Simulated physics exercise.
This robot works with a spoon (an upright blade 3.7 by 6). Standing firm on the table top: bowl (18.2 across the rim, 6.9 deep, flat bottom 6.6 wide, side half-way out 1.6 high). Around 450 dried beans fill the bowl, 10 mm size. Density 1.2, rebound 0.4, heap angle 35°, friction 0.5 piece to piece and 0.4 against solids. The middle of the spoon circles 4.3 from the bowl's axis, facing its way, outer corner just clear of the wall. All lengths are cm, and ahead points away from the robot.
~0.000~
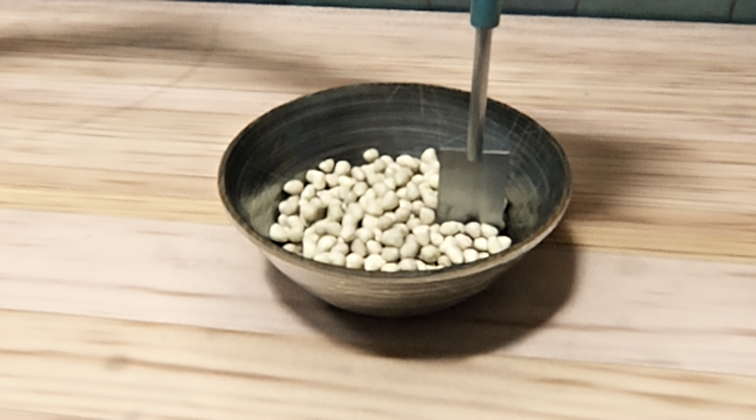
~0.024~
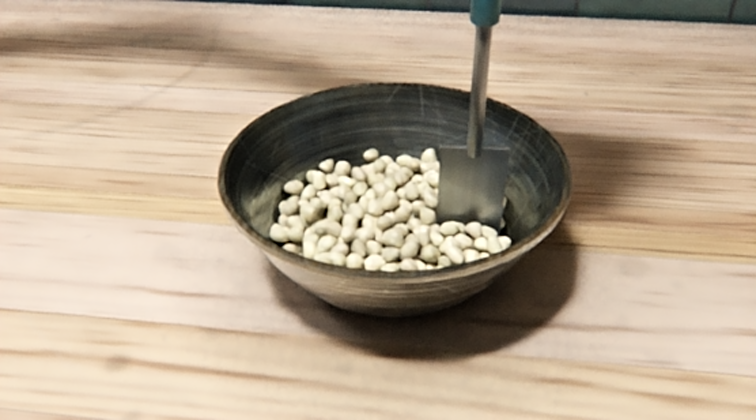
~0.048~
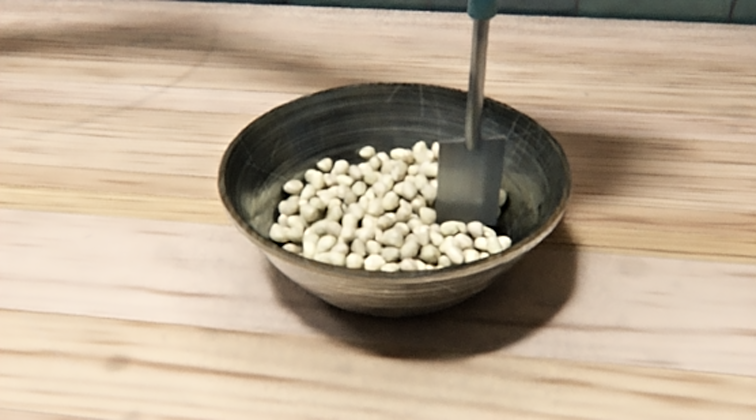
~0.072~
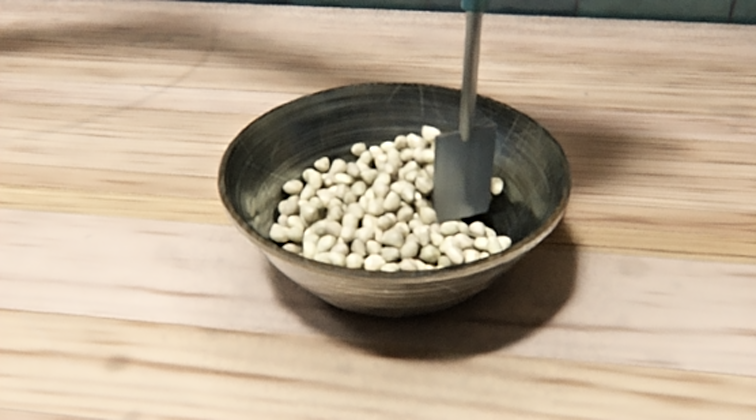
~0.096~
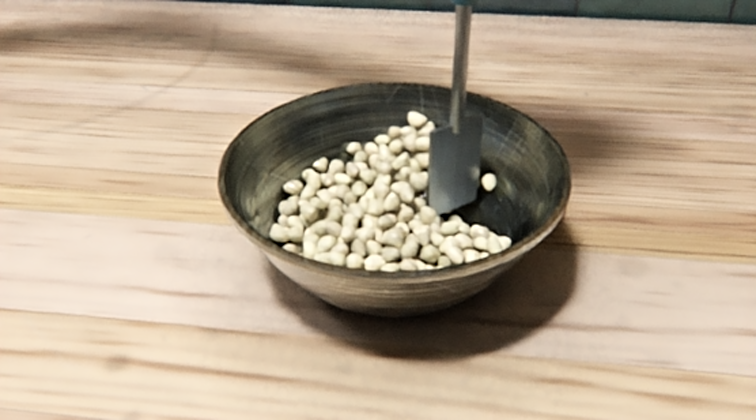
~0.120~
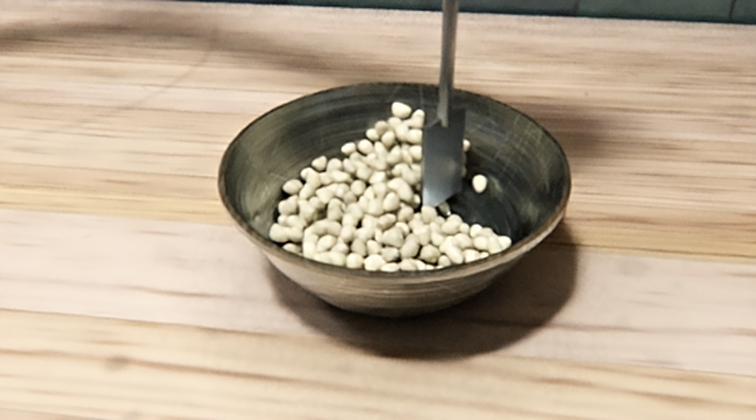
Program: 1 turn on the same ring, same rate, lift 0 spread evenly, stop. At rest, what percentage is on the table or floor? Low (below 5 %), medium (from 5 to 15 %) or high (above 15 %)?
Answer: Low; below 5 % of the dried beans finish on the table or floor.
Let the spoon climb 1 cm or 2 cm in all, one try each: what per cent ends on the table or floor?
Some 0 and 0 per cent.
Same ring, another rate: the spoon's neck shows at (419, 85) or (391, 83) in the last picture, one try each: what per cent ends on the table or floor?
Some 10 and 20 per cent.
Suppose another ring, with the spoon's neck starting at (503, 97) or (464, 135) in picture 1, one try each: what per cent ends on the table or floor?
Some 0 and 0 per cent.
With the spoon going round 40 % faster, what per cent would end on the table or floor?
In that case some 10 per cent.
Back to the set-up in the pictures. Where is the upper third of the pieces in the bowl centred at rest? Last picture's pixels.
Around (471, 179).
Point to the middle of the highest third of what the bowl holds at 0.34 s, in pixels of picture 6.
At about (295, 211).
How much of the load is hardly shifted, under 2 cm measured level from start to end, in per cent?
Some 15 per cent.
After 0.34 s, 172° round, highest piece 8 above the table; 448 in the bowl.
After 0.56 s, 290° round, highest piece 8 above the table; 440 in the bowl, 5 on the table or floor, 3 in flight or on the tool.
After 0.87 s, 0° round, highest piece 8 above the table; 436 in the bowl, 11 on the table or floor, 1 in flight or on the tool.
After 1.57 s, 0° round, highest piece 8 above the table; 436 in the bowl, 12 on the table or floor.
At rest, 436 in the bowl, 12 on the table or floor. That is 3 % on the table or floor.
